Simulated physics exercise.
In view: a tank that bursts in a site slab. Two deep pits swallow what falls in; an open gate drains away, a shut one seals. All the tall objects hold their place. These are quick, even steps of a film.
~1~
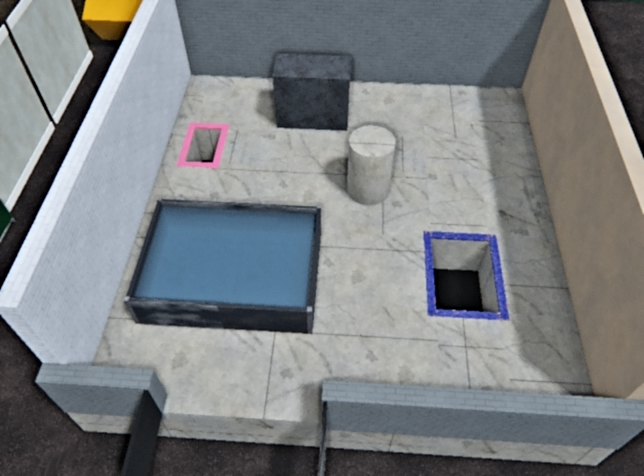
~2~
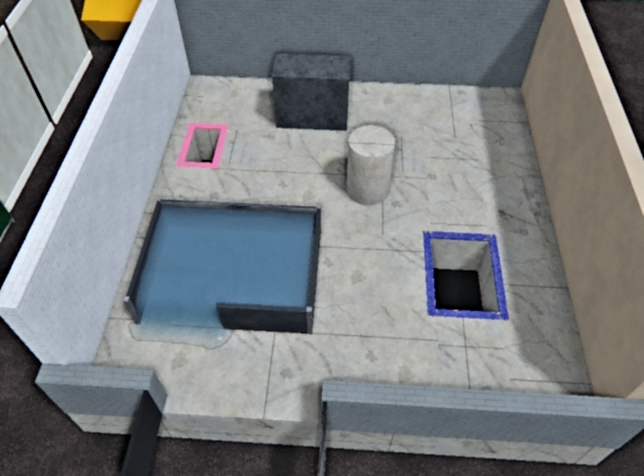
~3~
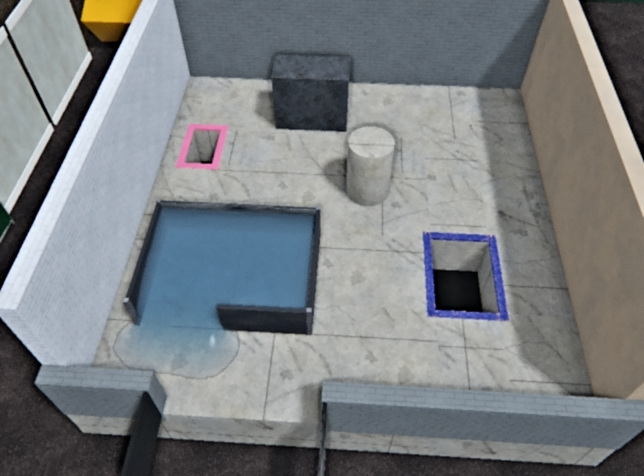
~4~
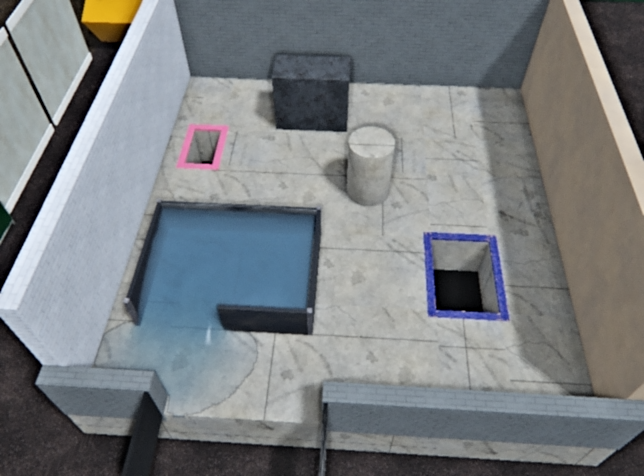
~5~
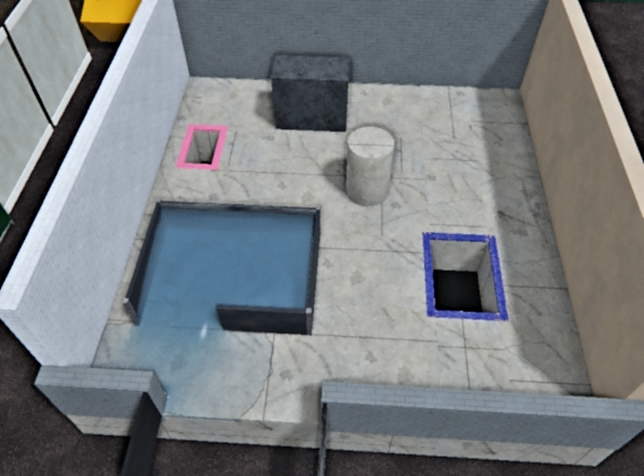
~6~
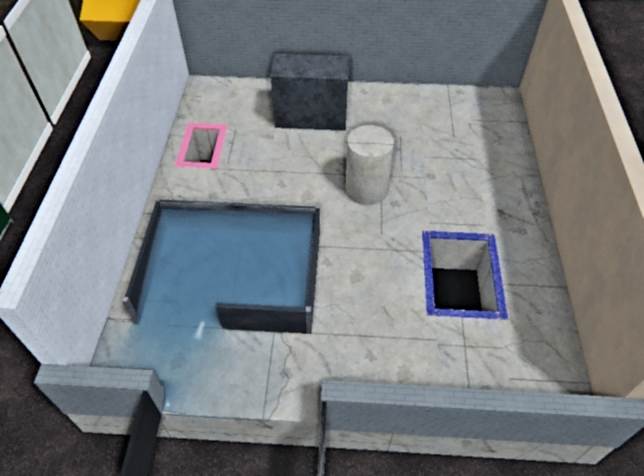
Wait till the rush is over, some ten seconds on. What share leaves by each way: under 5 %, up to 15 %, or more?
In the end: The gate takes more than 15 %; the pink pit takes between 5 and 15 %; the blue pit takes less than 5 %.
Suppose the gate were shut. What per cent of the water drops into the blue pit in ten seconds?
Per cent: Blue 15.
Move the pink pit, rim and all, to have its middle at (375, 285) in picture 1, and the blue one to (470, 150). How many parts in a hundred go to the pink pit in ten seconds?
Roughly, in per cent: Pink 0.
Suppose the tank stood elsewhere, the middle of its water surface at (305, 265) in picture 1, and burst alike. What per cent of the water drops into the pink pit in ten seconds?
In per cent: Pink 2.
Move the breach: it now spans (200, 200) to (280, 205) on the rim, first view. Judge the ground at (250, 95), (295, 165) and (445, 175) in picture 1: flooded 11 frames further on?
As listed: Under water, under water, clear.
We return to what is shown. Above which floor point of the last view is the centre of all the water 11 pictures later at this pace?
I would point to (201, 297).
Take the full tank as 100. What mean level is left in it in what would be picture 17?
I make it 56 per cent.
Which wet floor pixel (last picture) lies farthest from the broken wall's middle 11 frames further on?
Near (163, 186).
A moment on, water covers 5 % of the floor; the gate 7 %, the pink pit 0 %, the blue pit 0 %.
Next, water covers 10 % of the floor; the gate 13 %, the pink pit 0 %, the blue pit 0 %.
Then, water covers 25 % of the floor; the gate 23 %, the pink pit 2 %, the blue pit 0 %.
Later, water covers 35 % of the floor; the gate 35 %, the pink pit 6 %, the blue pit 0 %.
In the end, water covers 45 % of the floor; the gate 45 %, the pink pit 9 %, the blue pit 2 %.
